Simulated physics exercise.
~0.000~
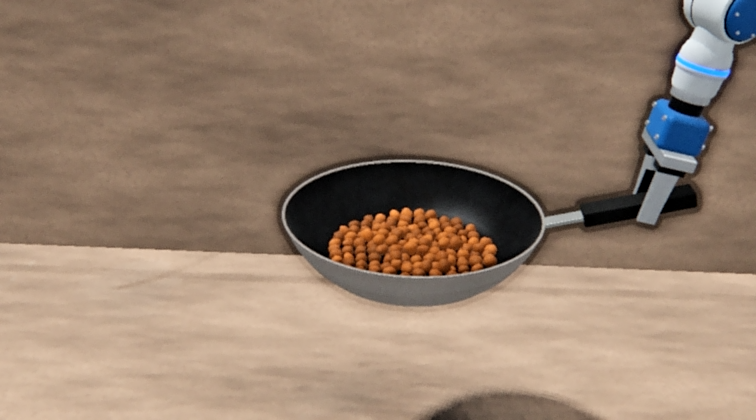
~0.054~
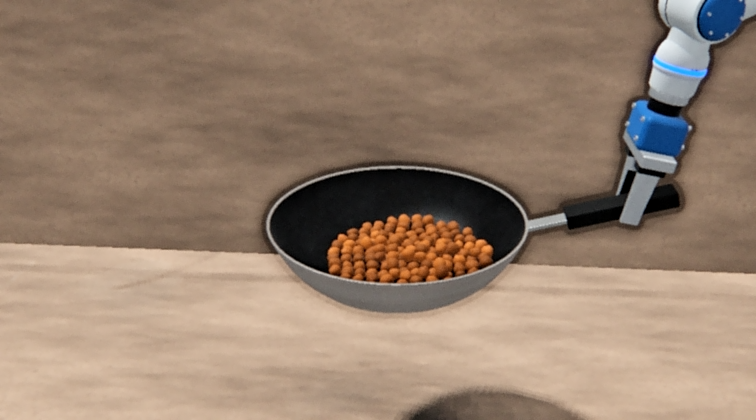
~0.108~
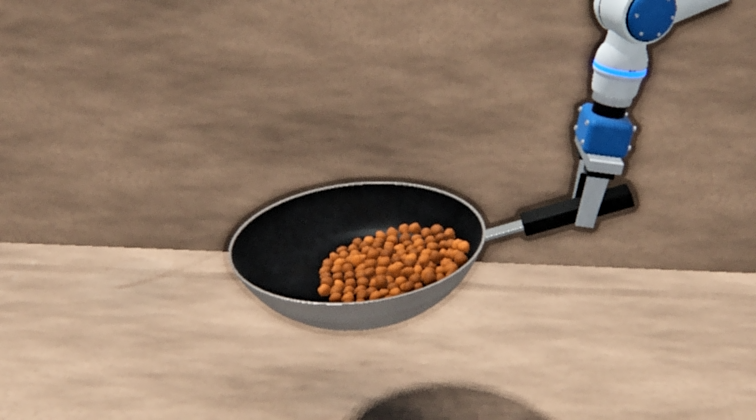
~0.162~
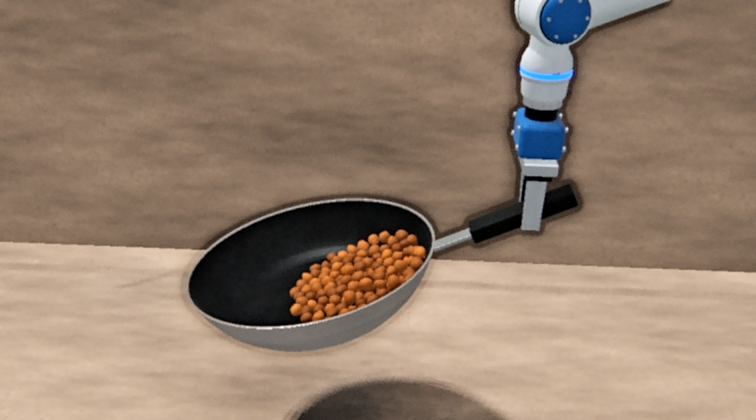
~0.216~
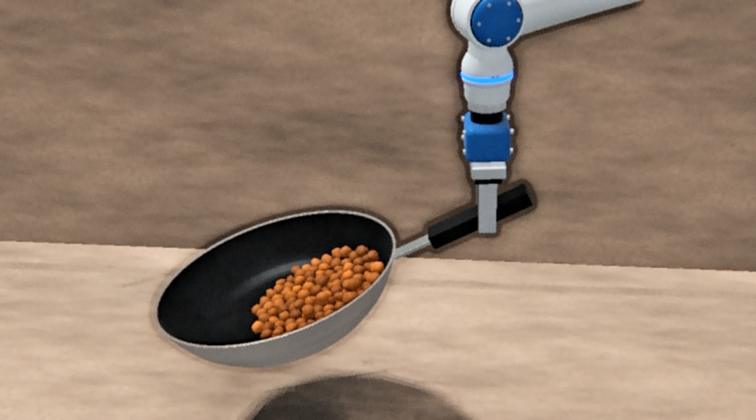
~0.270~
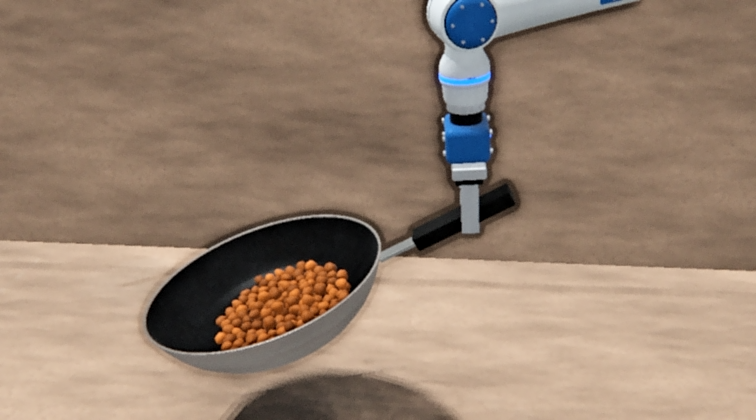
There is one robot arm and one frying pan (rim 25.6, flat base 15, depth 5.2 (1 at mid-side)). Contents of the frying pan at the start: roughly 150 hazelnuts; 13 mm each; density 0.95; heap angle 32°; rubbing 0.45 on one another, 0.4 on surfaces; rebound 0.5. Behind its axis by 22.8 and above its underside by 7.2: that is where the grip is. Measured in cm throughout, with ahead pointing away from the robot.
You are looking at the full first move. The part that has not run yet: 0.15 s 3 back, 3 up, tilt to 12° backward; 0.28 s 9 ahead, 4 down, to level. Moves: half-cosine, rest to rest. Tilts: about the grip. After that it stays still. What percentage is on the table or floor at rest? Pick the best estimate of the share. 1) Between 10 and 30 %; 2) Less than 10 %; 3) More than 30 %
Option 1: Between 10 and 30 %.
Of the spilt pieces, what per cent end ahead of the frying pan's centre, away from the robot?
That share is close to 90 percent.
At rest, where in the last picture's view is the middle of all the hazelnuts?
Around (156, 262).
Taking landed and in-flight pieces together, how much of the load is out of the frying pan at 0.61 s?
I'd put it at about 80 in a hundred.
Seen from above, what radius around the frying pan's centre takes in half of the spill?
The answer is around 30 cm.
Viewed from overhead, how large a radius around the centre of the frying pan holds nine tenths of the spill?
90 centimetres, give or take.
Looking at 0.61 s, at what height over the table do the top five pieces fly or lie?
Roughly 58 cm.
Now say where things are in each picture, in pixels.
In the first picture, frying pan middle at (412, 236), level; upper third of the load around (412, 245), from x 335 to 490, top at y 215; 146 in the frying pan.
In the second picture, frying pan middle at (397, 243), tilted 2° forward; upper third of the load around (440, 252), from x 335 to 485, top at y 220.
In the third picture, frying pan middle at (359, 259), tilted 6° forward; upper third of the load around (432, 261), from x 325 to 465, top at y 230.
In the fourth picture, frying pan middle at (316, 279), tilted 11° forward; upper third of the load around (398, 272), from x 295 to 420, top at y 235.
In the fifth picture, frying pan middle at (283, 294), tilted 15° forward; upper third of the load around (358, 285), from x 260 to 380, top at y 250.
In the sixth picture, frying pan middle at (271, 299), tilted 17° forward; upper third of the load around (320, 300), from x 220 to 345, top at y 265; 146 in the frying pan.
By 0.44 s, tilted 12° backward, highest piece 45 above the table; 126 in the frying pan, 20 in flight or on a rim.
By 0.61 s, tilted 3° backward, highest piece 60 above the table; 32 in the frying pan, 114 in flight or on a rim.
By 0.90 s, level, highest piece 25 above the table; 126 in the frying pan, 4 on the table or floor, 16 in flight or on a rim.
By 1.95 s, level, highest piece 22 above the table; 125 in the frying pan, 21 on the table or floor.
Final count, 125 in the frying pan, 21 on the table or floor. That is 14 % on the table or floor.
